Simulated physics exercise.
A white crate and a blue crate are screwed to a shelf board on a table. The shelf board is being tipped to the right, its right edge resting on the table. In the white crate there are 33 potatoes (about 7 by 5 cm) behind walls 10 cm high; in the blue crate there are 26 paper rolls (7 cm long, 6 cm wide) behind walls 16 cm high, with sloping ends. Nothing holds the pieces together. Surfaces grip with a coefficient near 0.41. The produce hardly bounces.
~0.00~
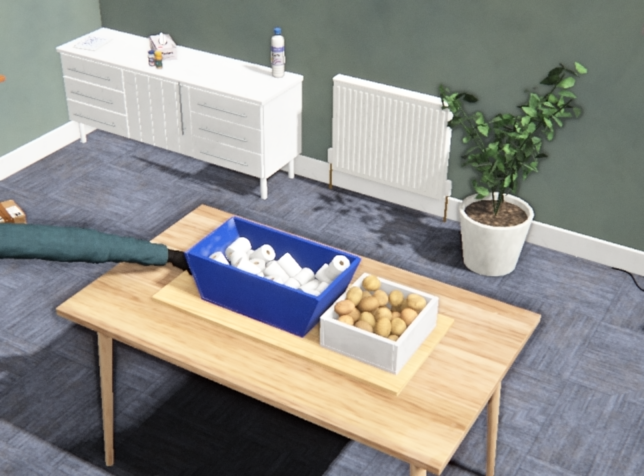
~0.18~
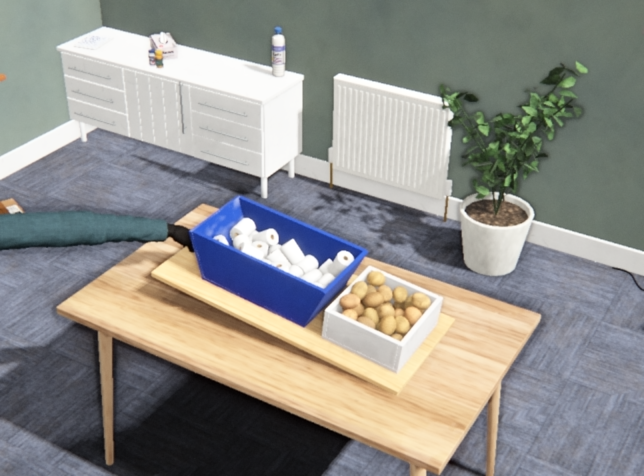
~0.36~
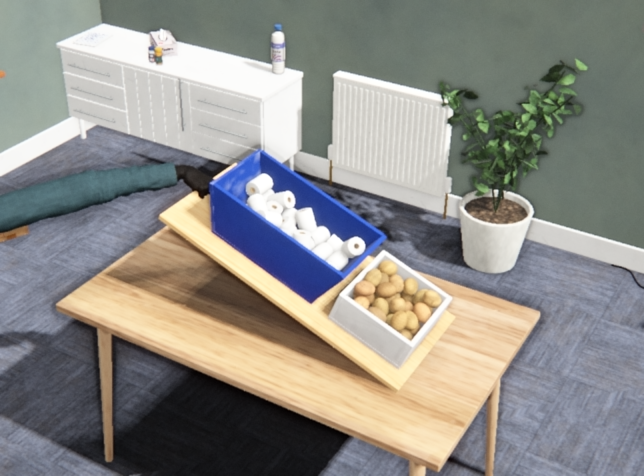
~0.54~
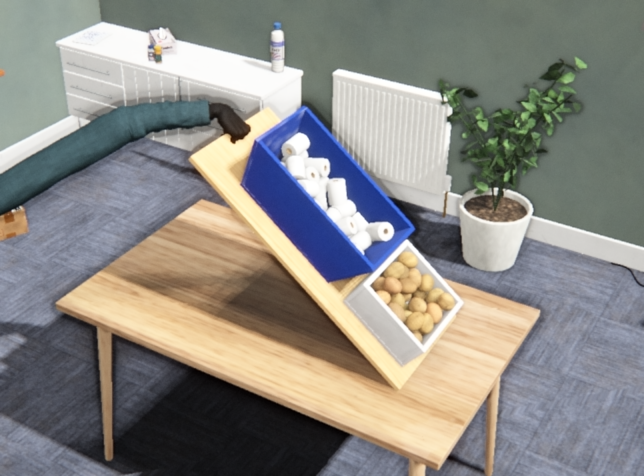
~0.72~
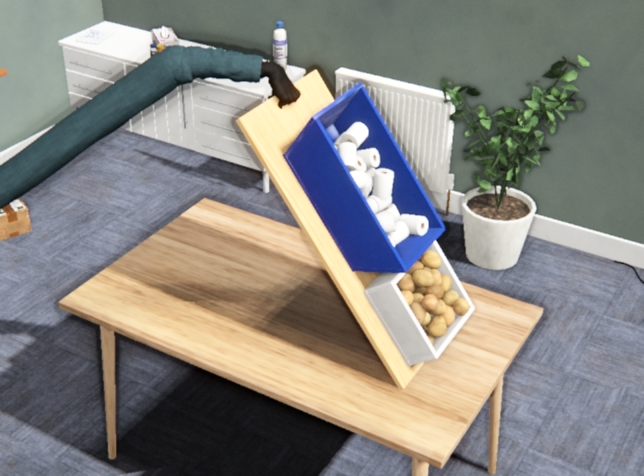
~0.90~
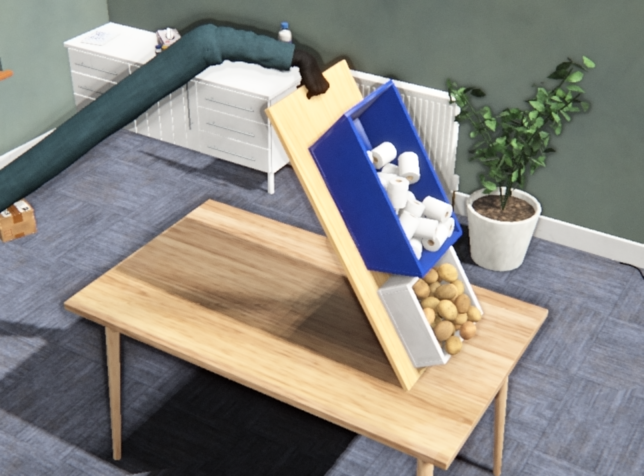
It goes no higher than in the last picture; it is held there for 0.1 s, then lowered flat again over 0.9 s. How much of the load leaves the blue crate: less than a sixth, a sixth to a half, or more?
The blue crate loses from a sixth to a half of its paper rolls.
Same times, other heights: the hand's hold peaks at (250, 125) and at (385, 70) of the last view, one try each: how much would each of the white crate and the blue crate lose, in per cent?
White crate 0 then 50, blue crate 0 then 70 per cent.
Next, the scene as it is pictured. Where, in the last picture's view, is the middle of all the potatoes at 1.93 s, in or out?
Near (412, 329).
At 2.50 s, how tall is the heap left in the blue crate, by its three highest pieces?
Roughly 14 cm high.
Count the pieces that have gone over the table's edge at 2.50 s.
About 12.
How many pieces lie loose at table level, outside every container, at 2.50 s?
Roughly 6.
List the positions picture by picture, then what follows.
In the first picture (places track the rim corner closest to us here), blue crate (317, 297); white crate (395, 343); tipped 0°; all still inside.
In the second picture, blue crate (323, 290); white crate (400, 343); tipped 6°.
In the third picture, blue crate (343, 275); white crate (410, 343); tipped 21°.
In the fourth picture, blue crate (373, 267); white crate (423, 348); tipped 38°.
In the fifth picture, blue crate (405, 268); white crate (435, 354); tipped 53°.
In the sixth picture, blue crate (423, 273); white crate (444, 359); tipped 59°; all still inside.
After 1.16 s, tilt 54°; the white crate is down by 8 of 33 and the blue crate is down by 5 of 26.
After 1.48 s, tilt 27°; the white crate is down by 11 of 33 and the blue crate is down by 8 of 26.
After 1.93 s, tilt 0°; the white crate is down by 11 of 33 and the blue crate is down by 8 of 26.
When it is over (at 2.50 s), the white crate is down by 11 of 33 and the blue crate is down by 8 of 26. Asked share, 8 of 26, 31 per cent.
